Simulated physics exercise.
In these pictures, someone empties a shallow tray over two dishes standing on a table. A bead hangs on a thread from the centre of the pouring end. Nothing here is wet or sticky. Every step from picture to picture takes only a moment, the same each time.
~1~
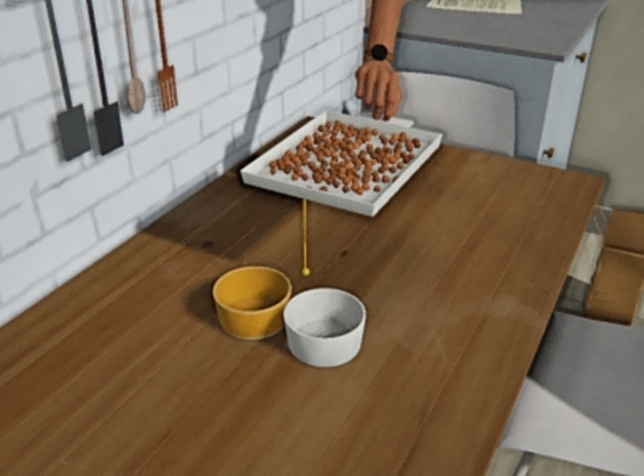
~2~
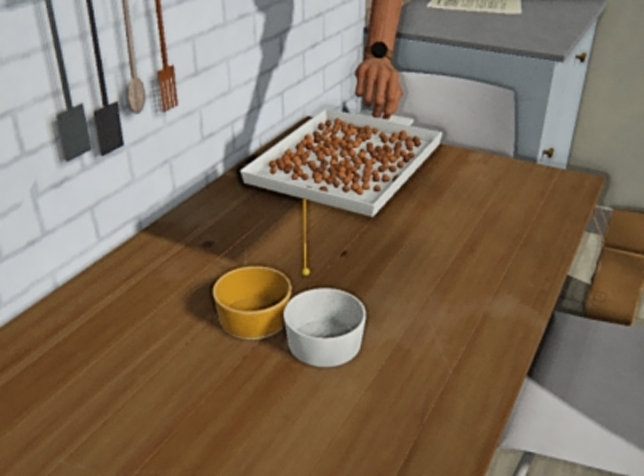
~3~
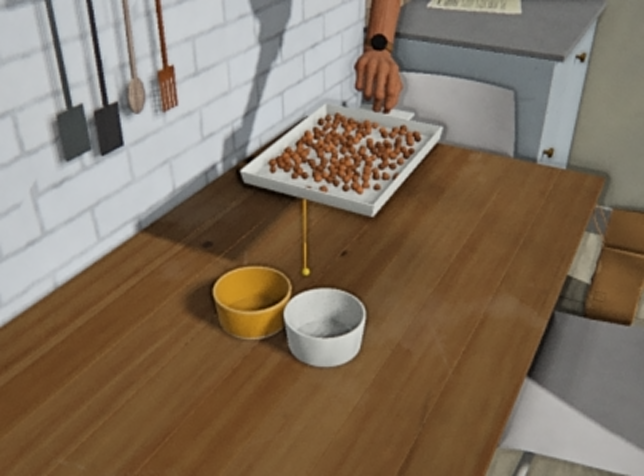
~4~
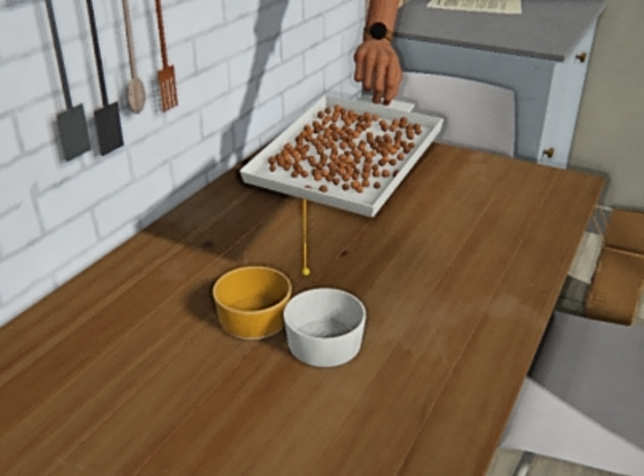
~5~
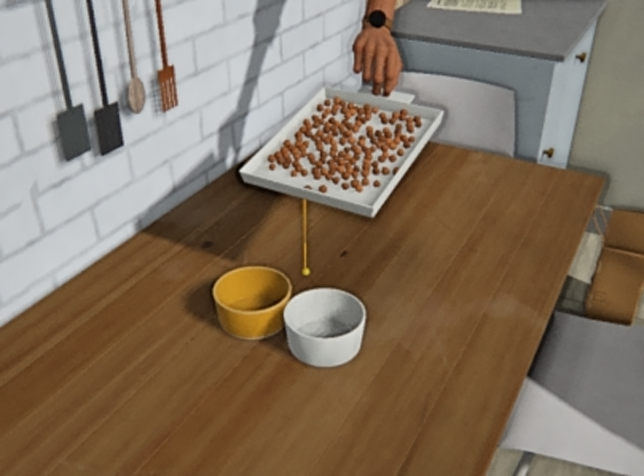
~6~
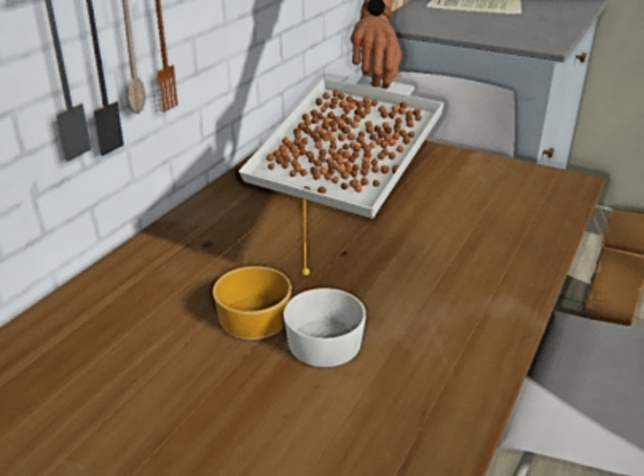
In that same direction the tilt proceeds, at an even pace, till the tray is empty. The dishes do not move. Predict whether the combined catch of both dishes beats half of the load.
The combined catch beats half.
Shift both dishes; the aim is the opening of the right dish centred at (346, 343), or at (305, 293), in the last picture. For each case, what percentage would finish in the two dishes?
The first try yields 60% and the second yields 30%.
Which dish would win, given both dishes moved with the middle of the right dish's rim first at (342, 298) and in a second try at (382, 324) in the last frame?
For the first placement, the right-side one; for the second placement, the left-side one.
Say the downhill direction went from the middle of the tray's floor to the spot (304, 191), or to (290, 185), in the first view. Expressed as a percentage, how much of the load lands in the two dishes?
Lab note: Try one about 80 %, try two about 70 %.
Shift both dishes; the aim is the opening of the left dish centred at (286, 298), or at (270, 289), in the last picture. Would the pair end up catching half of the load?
Catch, run one: Past the halfway mark; run two: Past the halfway mark.
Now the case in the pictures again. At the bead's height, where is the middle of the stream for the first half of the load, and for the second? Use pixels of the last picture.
I'd say close to (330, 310) at first and close to (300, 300) later on.
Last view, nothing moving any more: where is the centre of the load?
(315, 339).
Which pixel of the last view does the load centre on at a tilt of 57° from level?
(320, 162).
Just after the last frame, tray tipped steeply; almost all on the tray; just a few in the air.
A moment on, tray tipped right over; roughly two thirds on the tray; about a tenth in the right dish; just a few in the left dish; just a few outside both; roughly a quarter in the air.
Further on, tray tipped past a quarter turn; roughly two thirds in the right dish; roughly a quarter in the left dish; roughly a quarter outside both.
When it is over, tray tipped past a quarter turn; roughly two thirds in the right dish; roughly a quarter in the left dish; roughly a quarter outside both.
